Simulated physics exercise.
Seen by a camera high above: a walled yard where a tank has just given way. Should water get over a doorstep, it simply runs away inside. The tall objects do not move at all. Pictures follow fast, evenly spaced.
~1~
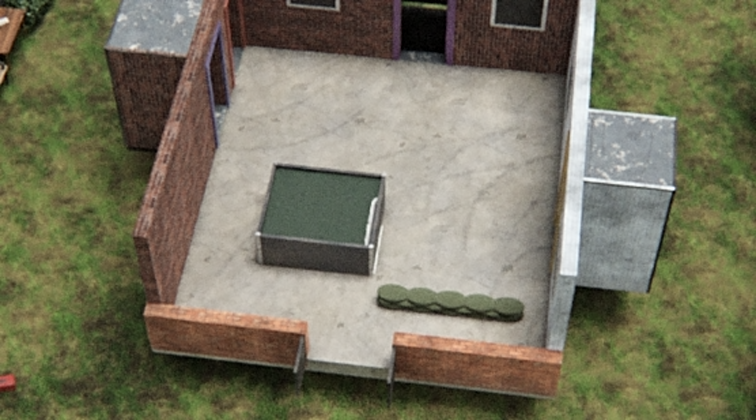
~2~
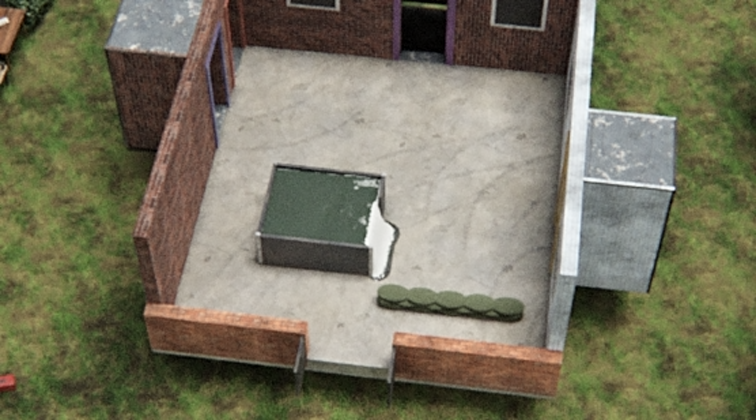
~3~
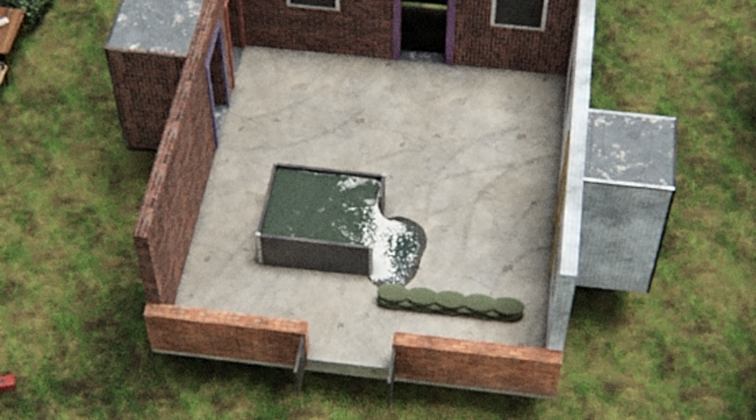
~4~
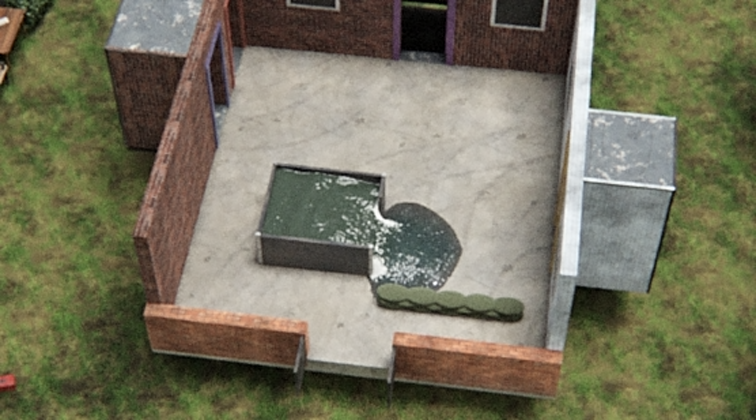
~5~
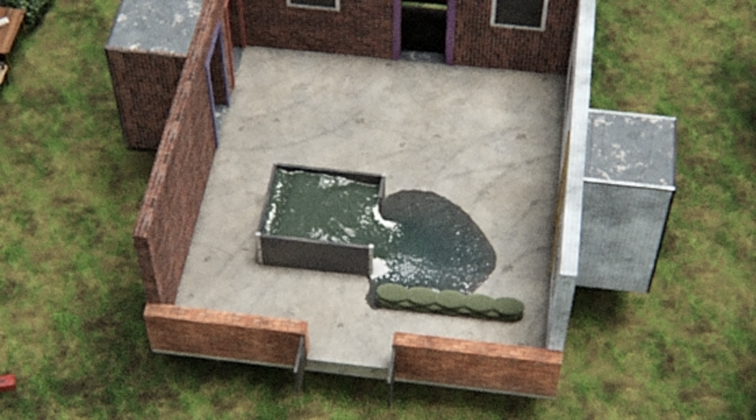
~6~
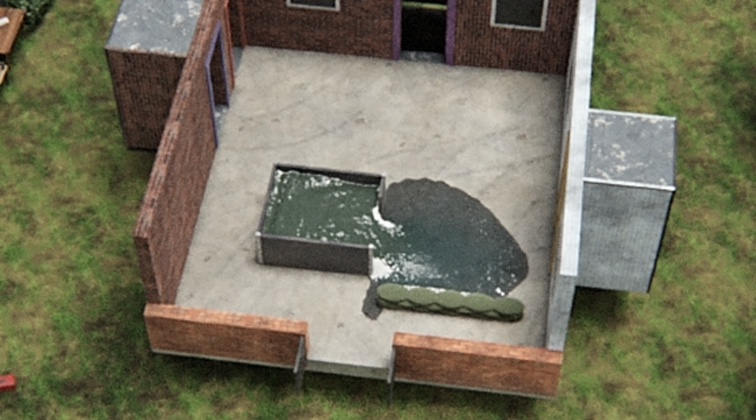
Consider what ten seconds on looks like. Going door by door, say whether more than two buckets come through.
Through the yellow door, two or fewer; through the blue door, two or fewer; through the purple door, more than two; through the red door, more than two.
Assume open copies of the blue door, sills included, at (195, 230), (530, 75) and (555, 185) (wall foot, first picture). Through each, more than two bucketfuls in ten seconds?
Each in turn, the new doors: Remains within bounds, breaks the limit, breaks the limit.
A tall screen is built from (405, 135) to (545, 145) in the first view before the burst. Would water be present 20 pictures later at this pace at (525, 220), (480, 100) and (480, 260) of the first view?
Taking the points in the order given, they are inundated, high and dry and inundated.
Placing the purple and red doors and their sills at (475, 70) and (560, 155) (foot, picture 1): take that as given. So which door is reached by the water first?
It's the one in yellow.
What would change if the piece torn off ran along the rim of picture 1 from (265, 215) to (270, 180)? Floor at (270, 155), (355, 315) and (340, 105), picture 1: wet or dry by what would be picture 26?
In turn: Inundated, then inundated, then inundated.
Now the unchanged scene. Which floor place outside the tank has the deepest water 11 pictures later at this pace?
Pointing at (545, 273).
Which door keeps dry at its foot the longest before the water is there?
That would be the blue door.
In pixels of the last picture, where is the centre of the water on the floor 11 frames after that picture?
I'd say near (417, 246).
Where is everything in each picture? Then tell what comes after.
In the first picture, the tank at (322, 207) is whole and still.
In the second picture, water pours out at (374, 241) and has run to (381, 276).
In the third picture, the front is at (417, 229), out from the gap at (374, 242).
In the fourth picture, water pours out at (374, 242) and has run to (456, 247).
In the fifth picture, water pours out at (374, 243) and has run to (490, 253).
In the sixth picture, water pours out at (374, 242) and has run to (520, 276).
A moment on, water covers 20 % of the floor; the yellow door wet at the sill, nothing in, the blue door not reached, the purple door not reached, the red door not reached.
Next, water covers 25 % of the floor; the yellow door wet at the sill, nothing in, the blue door not reached, the purple door not reached, the red door not reached.
Then, water covers 45 % of the floor; the yellow door wet at the sill, nothing in, the blue door not reached, the purple door not reached, the red door not reached.
Later, water covers 75 % of the floor; the yellow door wet at the sill, nothing in, the blue door not reached, the purple door over two buckets in, the red door under two buckets in.
In the end, water covers 95 % of the floor; the yellow door wet at the sill, nothing in, the blue door under two buckets in, the purple door over two buckets in, the red door far over two buckets in.
